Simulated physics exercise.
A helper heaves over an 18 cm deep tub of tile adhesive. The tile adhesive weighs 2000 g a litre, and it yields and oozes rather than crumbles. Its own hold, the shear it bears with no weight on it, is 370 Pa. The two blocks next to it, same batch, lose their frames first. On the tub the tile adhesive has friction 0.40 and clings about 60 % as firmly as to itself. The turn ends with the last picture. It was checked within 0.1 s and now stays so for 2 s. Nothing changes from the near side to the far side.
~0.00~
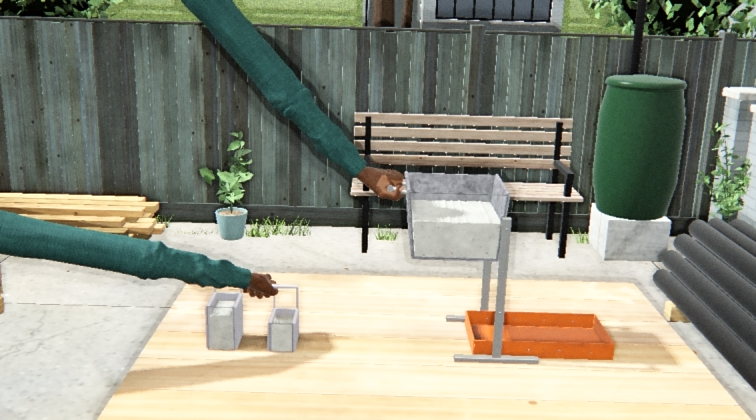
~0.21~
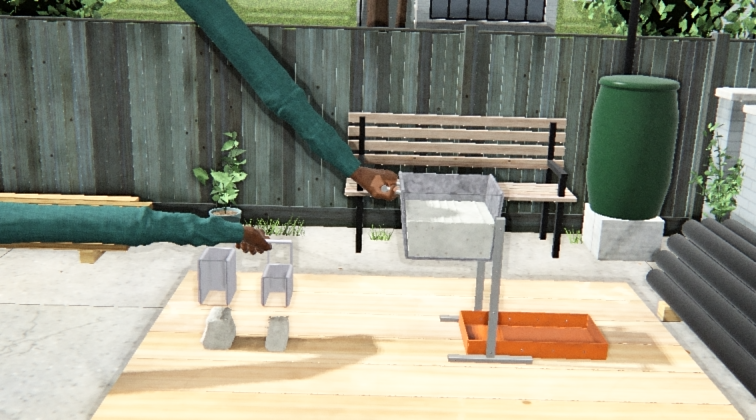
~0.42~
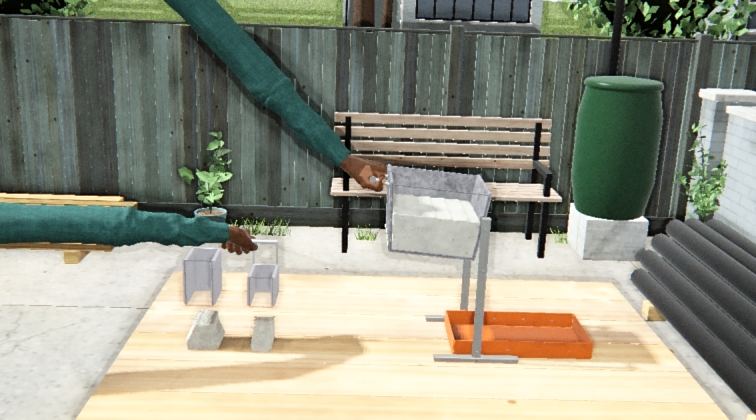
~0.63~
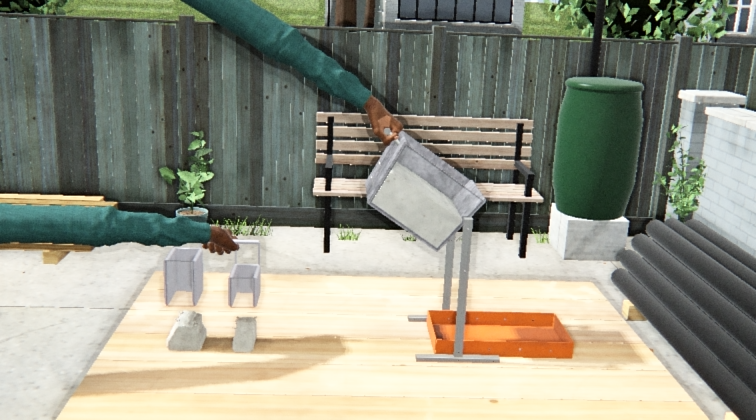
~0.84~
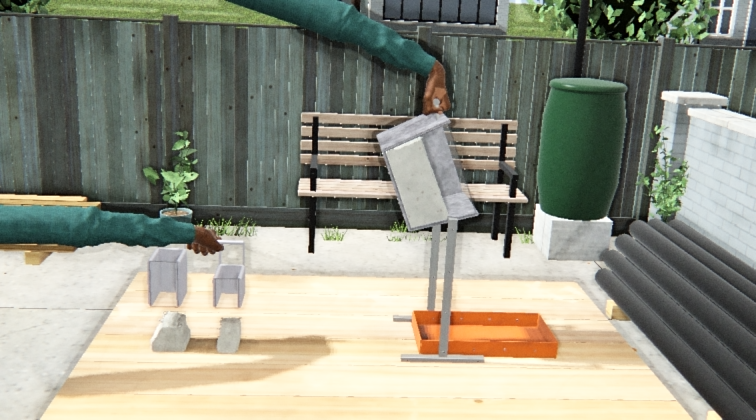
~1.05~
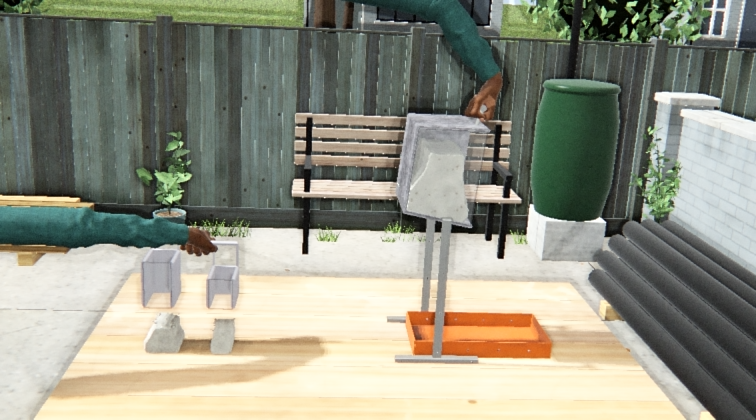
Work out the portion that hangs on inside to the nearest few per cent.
About 42 %.
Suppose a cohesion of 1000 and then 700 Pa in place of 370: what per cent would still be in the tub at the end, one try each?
In turn about 45 %, 45 %.
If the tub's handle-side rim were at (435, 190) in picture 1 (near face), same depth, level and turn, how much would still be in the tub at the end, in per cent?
In that case some 45 per cent.
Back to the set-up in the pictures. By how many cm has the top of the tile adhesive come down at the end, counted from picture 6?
Some 11 cm.
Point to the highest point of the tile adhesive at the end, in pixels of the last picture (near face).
Around (427, 194).
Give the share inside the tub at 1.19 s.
Some 70 per cent.
After 1.19 s, the tub is at 96 degrees and holds 71 %.
After 1.36 s, the tub is at 96 degrees and holds 43 %.
After 1.53 s, the tub is at 96 degrees and holds 42 %.
After 1.70 s, the tub is at 96 degrees and holds 42 %.
After 3.05 s, the tub is at 96 degrees and holds 42 %.
